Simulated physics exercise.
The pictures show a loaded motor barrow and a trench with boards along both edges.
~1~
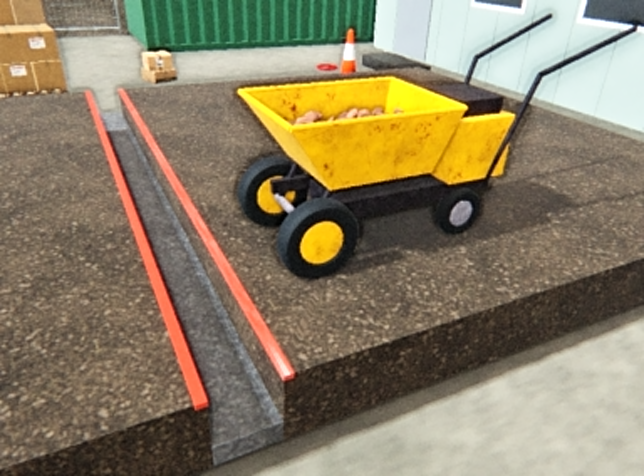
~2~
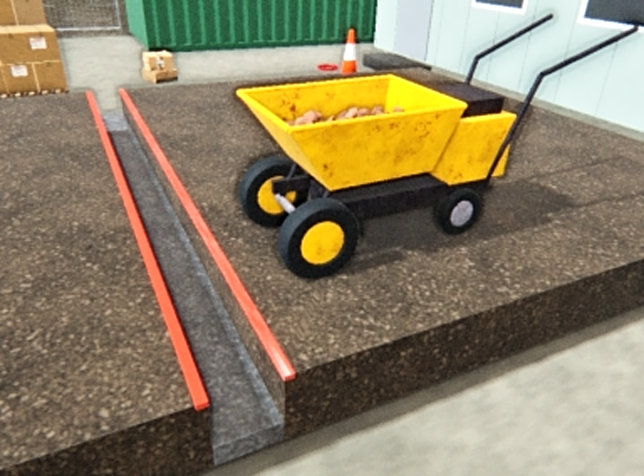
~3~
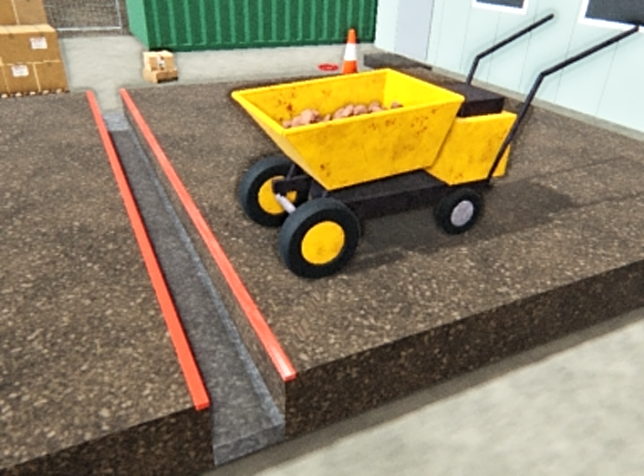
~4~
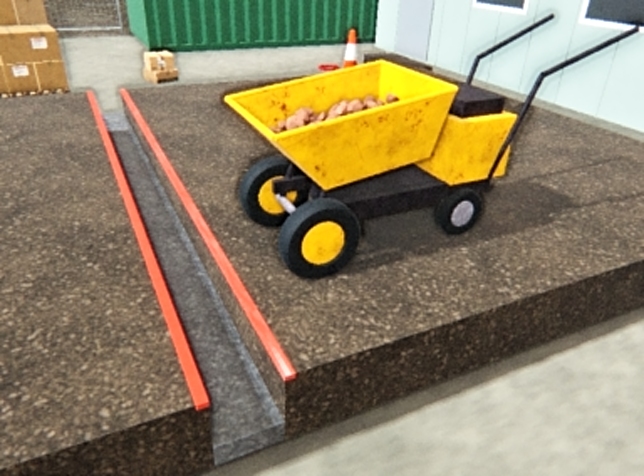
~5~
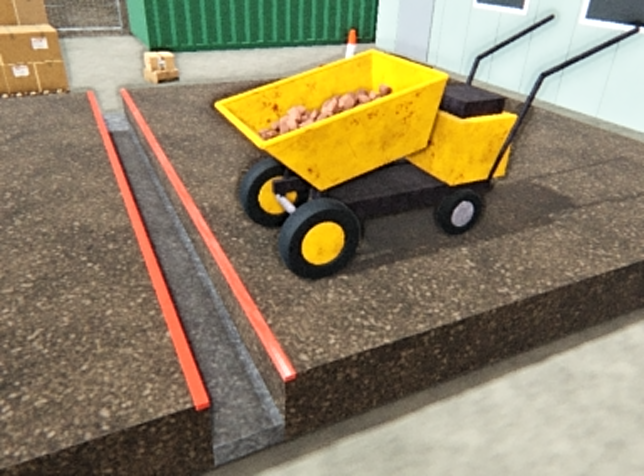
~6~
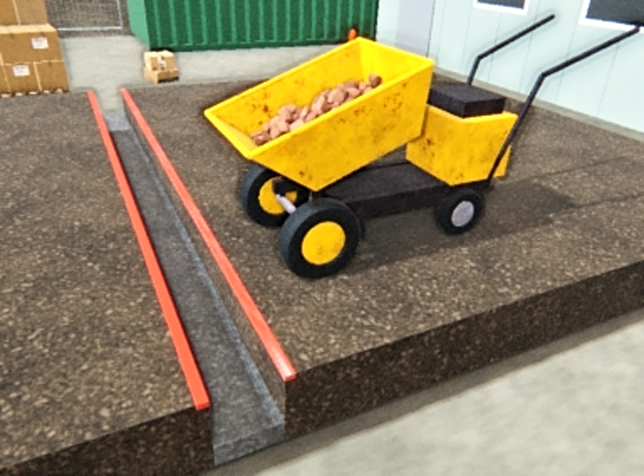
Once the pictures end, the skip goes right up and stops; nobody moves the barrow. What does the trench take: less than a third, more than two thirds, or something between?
The trench ends with between a third and two thirds of it.
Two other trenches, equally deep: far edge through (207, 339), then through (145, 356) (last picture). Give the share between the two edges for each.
The first gives 10 %, the second 90 %.
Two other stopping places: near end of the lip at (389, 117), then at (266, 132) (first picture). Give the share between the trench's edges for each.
The first gives 50 %, the second 10 %.
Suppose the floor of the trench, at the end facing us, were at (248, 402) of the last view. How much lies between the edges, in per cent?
Close to 40 per cent.
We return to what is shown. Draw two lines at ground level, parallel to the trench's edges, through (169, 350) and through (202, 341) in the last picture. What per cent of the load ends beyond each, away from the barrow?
The first gives 50 %, the second 70 %.
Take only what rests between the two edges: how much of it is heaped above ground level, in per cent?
Close to 0 per cent.
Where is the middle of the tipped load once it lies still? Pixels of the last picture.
Roughly at (150, 274).
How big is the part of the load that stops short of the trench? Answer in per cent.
Some 0 per cent.
Soon after the last picture, skip tipped steeply; all in the skip.
A little later, skip tipped right over; nearly all in the skip; a stray few in or heaped over the trench; a stray few beyond it; a stray few falling.
Later still, skip tipped right over; about a quarter in the skip; about a quarter in or heaped over the trench; about half beyond it.
By the end, skip tipped right over; about half in or heaped over the trench; about half beyond it.
